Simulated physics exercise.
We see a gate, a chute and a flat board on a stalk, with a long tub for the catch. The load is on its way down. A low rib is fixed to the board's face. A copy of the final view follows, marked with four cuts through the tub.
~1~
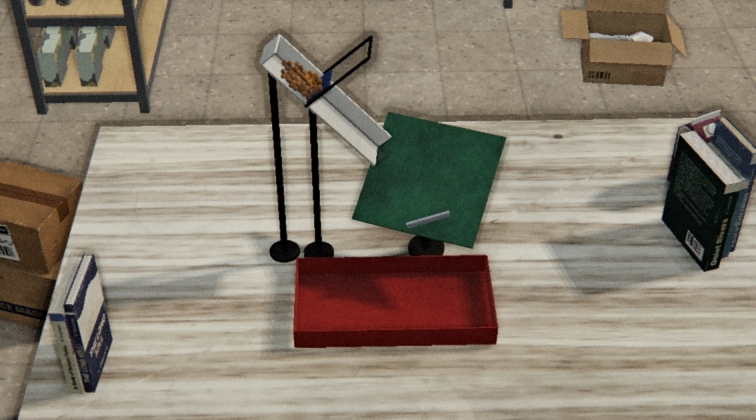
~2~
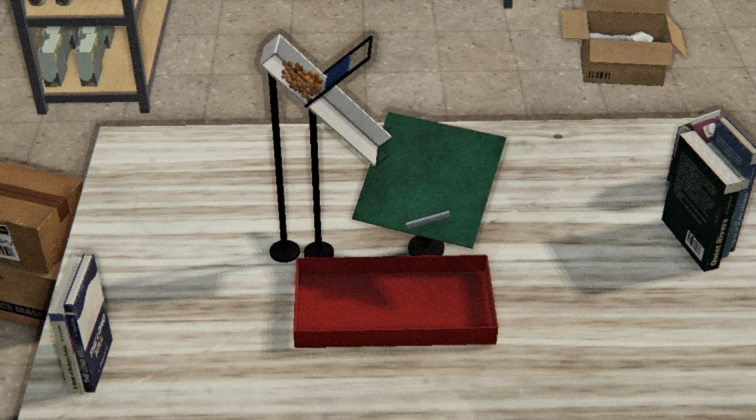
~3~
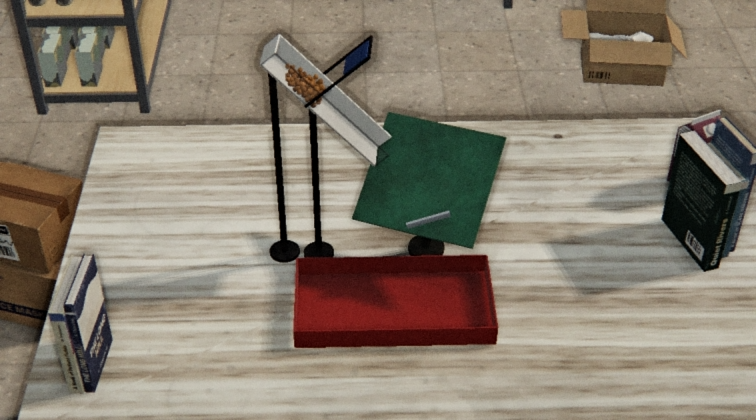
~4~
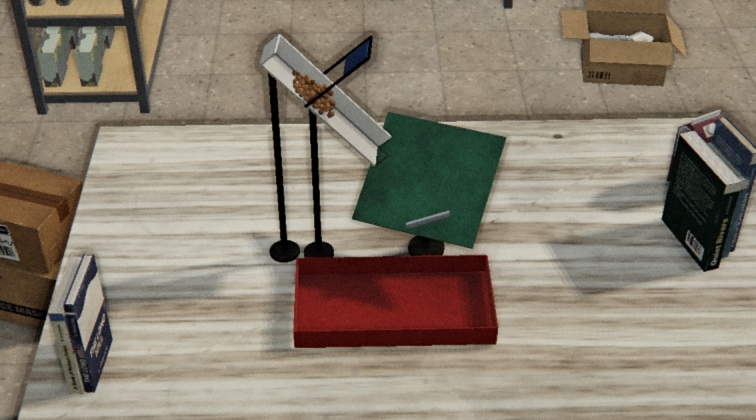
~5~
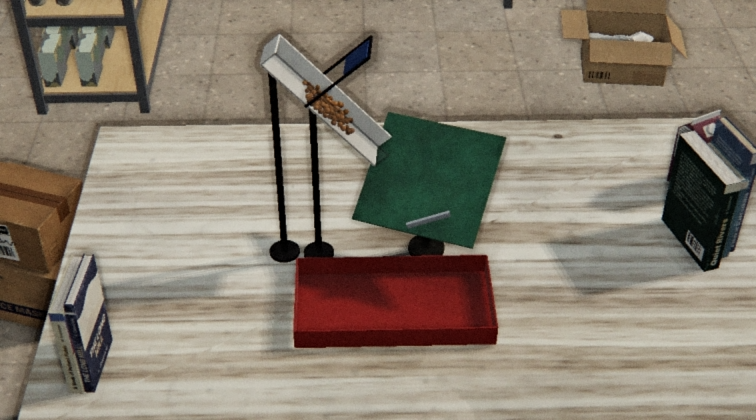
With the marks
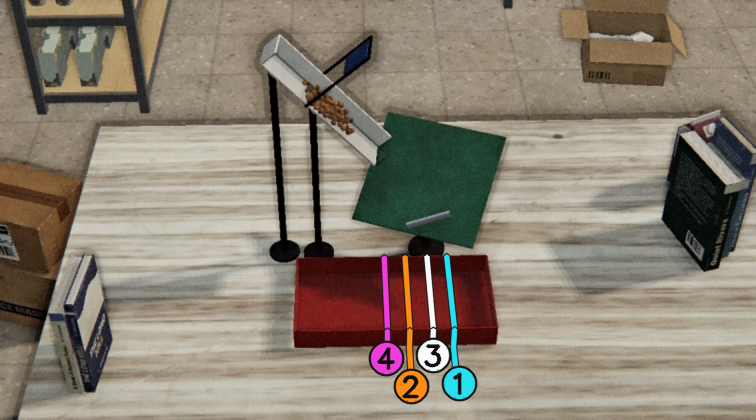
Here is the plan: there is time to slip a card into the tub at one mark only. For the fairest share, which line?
4 works best here.
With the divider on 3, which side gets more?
The left side.
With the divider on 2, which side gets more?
More lands on the left.
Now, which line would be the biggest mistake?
1.
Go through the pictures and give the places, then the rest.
The first picture shows load behind the gate near (304, 82), roasted chickpeas; lip of the chute near (376, 157), sloping fairly steeply.
The second picture shows middle of the board near (429, 178), tilted fairly steeply; middle of its low edge near (411, 233); of its high edge near (446, 124).
The third picture shows front corners of the tub near (294, 331) and (498, 327), empty; front of the load near (320, 99).
The fourth picture shows middle of the load near (318, 91); its front near (332, 114), close to a third of the way to the lip; rib from (449, 212) to (406, 224).
The fifth picture shows middle of the load near (326, 108); its front near (351, 131), close to two thirds of the way to the lip.
On the marked copy, line 1 crosses the front rim at (454, 328); line 2 crosses the front rim at (409, 329); line 3 crosses the front rim at (433, 328); line 4 crosses the front rim at (387, 329).
For line 1, of what is caught, the bulk on the left of the divider, a small share on the right.
For line 2, of what is caught, the bulk on the left of the divider, close to a quarter on the right.
For line 3, of what is caught, the bulk on the left of the divider, close to a quarter on the right.
For line 4, of what is caught, close to half on the left of the divider, close to half on the right.
